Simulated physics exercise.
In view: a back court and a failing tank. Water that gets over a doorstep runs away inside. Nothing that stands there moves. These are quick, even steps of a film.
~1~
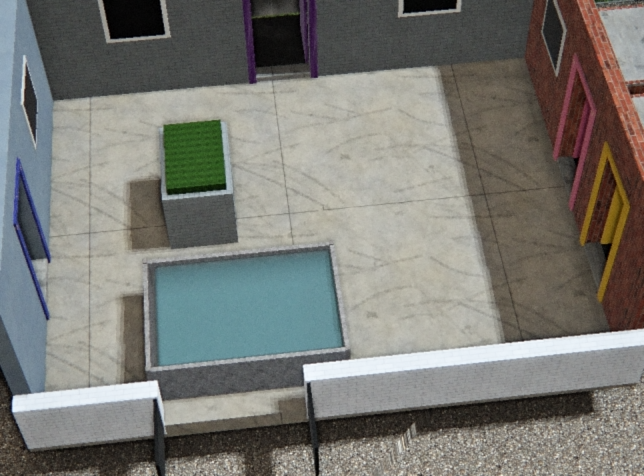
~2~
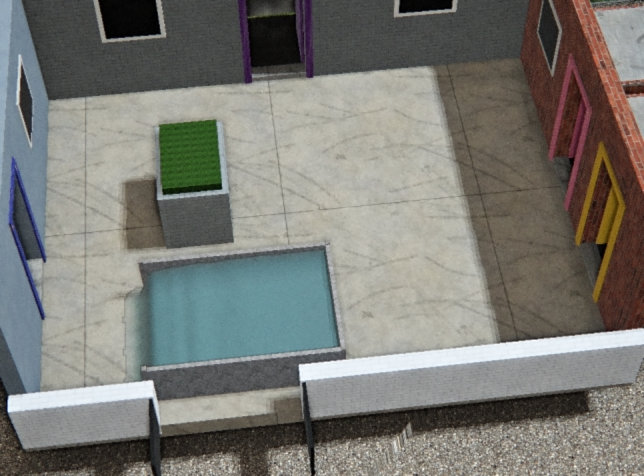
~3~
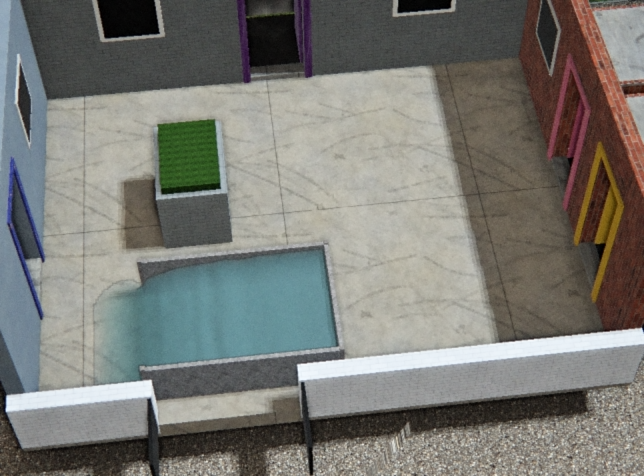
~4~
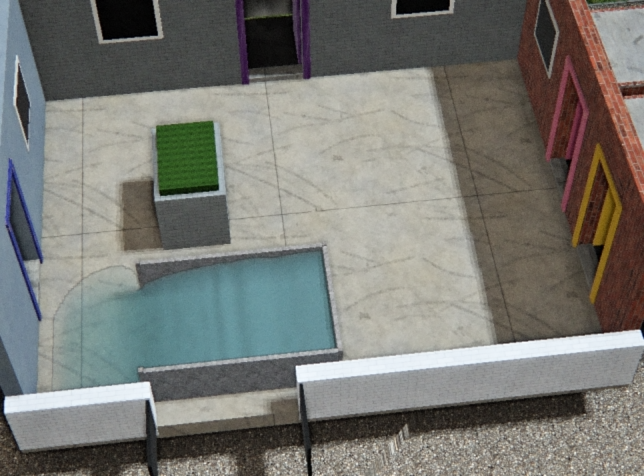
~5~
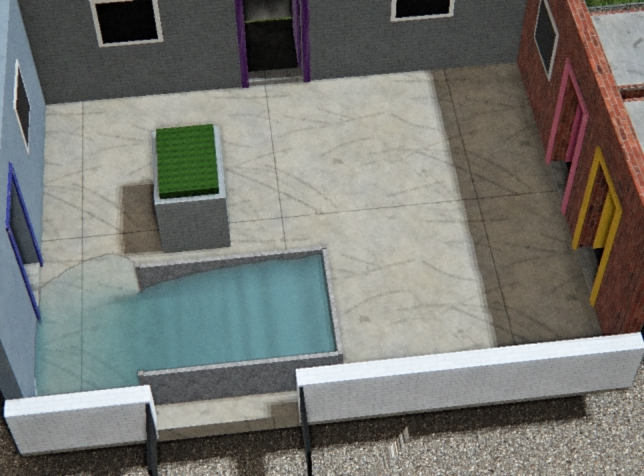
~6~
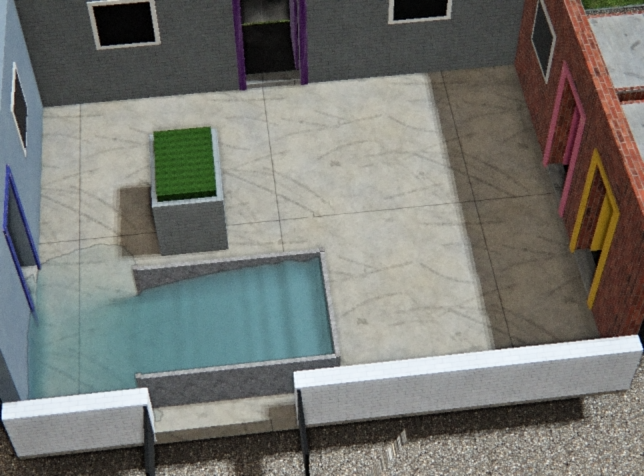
A paved courtyard, seen from above at an angle, lies between a grey wall at the back, a blue wall on the left and a red brick wall with pink and yellow doorframes on the right. A green-topped grey block stands behind a rectangular tank of blue-green water, near a low white front wall. The tank's left side opens and water spreads leftward across the paving to the blue wall, while the view shifts very slightly.
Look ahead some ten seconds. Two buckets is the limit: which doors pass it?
In the end: The purple door stays under that; the pink door stays under that; the yellow door stays under that; the blue door takes more than that.
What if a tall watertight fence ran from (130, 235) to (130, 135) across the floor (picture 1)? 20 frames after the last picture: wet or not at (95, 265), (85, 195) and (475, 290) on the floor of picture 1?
In turn: Flooded, flooded, not flooded.
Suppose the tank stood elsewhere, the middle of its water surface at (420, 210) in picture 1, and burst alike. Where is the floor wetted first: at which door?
The blue door.
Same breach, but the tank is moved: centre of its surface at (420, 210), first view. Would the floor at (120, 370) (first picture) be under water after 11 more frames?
There: Awash.
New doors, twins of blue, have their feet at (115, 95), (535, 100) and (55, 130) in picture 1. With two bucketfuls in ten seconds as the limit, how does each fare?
In that order: Passes that mark, takes less, takes more.
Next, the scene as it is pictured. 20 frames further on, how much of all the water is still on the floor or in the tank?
Close to 90 %.
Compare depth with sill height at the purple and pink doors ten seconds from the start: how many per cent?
Near 40 and 90 in a hundred.
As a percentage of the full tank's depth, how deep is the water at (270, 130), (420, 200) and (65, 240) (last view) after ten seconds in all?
About 6, 2 and 14 per cent.
A moment on, water covers 10 % of the floor; the purple door not reached, the pink door not reached, the yellow door not reached, the blue door over two buckets in.
Next, water covers 20 % of the floor; the purple door not reached, the pink door not reached, the yellow door not reached, the blue door far over two buckets in.
Then, water covers 30 % of the floor; the purple door not reached, the pink door not reached, the yellow door not reached, the blue door far over two buckets in.
Later, water covers 60 % of the floor; the purple door wet at the sill, nothing in, the pink door not reached, the yellow door not reached, the blue door far over two buckets in.
In the end, water covers 90 % of the floor; the purple door wet at the sill, nothing in, the pink door wet at the sill, nothing in, the yellow door wet at the sill, nothing in, the blue door far over two buckets in.
